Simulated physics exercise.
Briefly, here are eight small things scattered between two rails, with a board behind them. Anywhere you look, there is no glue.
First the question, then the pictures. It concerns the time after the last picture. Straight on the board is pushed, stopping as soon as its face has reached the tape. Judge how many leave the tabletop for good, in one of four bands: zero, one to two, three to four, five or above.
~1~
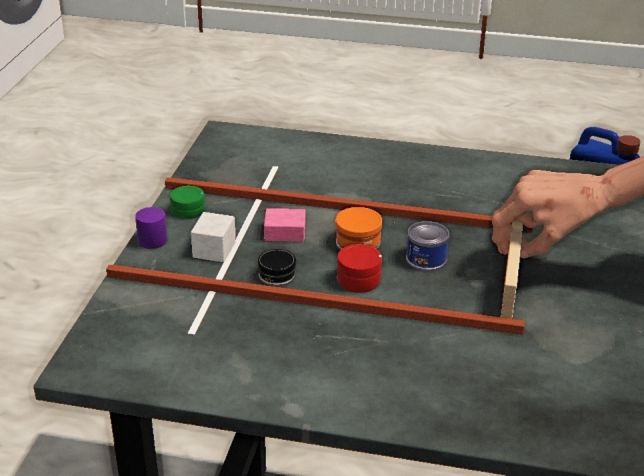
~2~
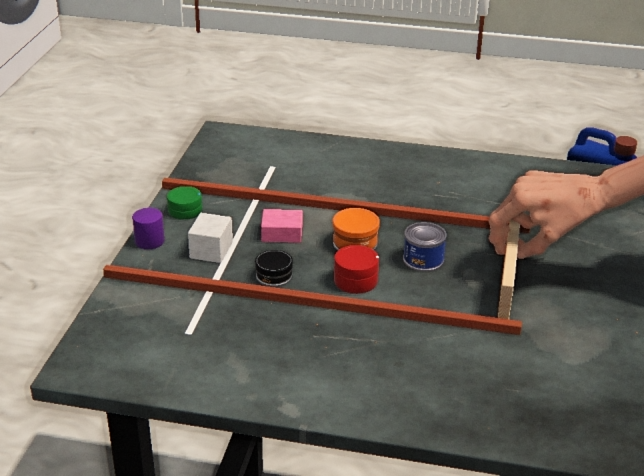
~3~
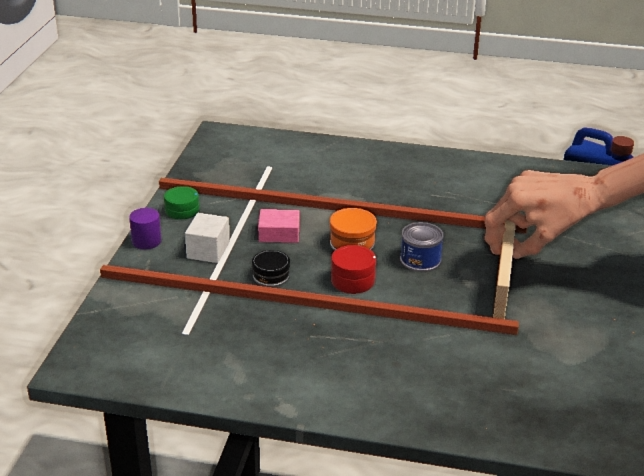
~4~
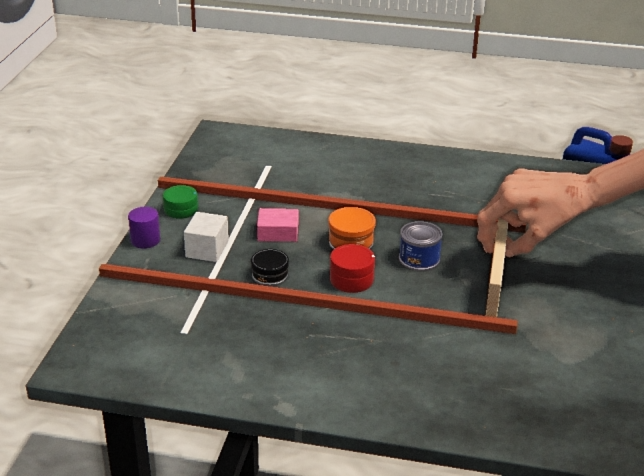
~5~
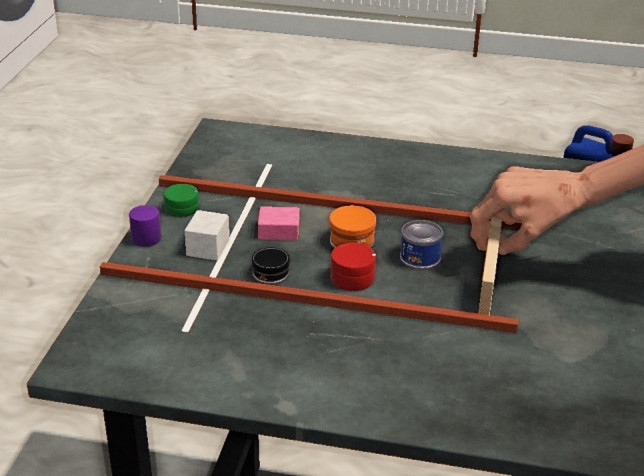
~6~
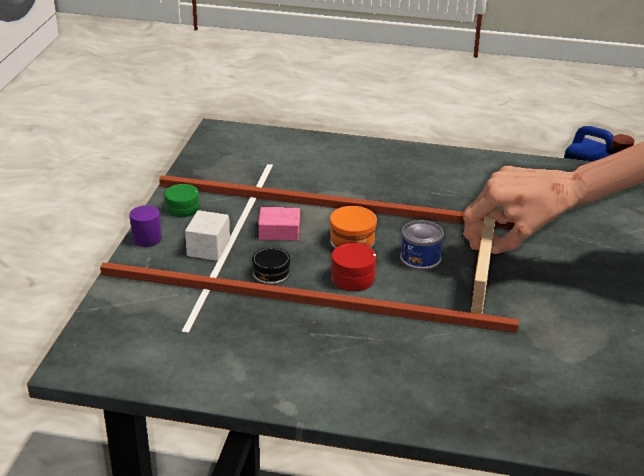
That falls in the band zero.
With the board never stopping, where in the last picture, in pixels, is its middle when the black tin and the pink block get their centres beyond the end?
The middle sits near (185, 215) for the first and near (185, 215) for the other.
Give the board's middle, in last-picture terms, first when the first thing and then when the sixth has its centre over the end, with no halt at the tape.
Around (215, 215); afterwards around (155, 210).
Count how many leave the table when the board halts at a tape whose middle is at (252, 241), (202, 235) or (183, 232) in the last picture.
Going through each try, you'd get 0, 1 and 2.
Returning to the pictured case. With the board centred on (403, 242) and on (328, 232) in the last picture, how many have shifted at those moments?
2 by the first point, 5 by the second.
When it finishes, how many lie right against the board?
That would be 3 of them.
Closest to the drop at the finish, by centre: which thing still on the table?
Nearest at the end: The purple lid.
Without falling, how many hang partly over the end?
It totals 0.
Soon after, none off yet; purple lid at rest near (146, 226); green lid at rest near (182, 200); white block at rest near (208, 235).
At rest, the number that fall off is zero.
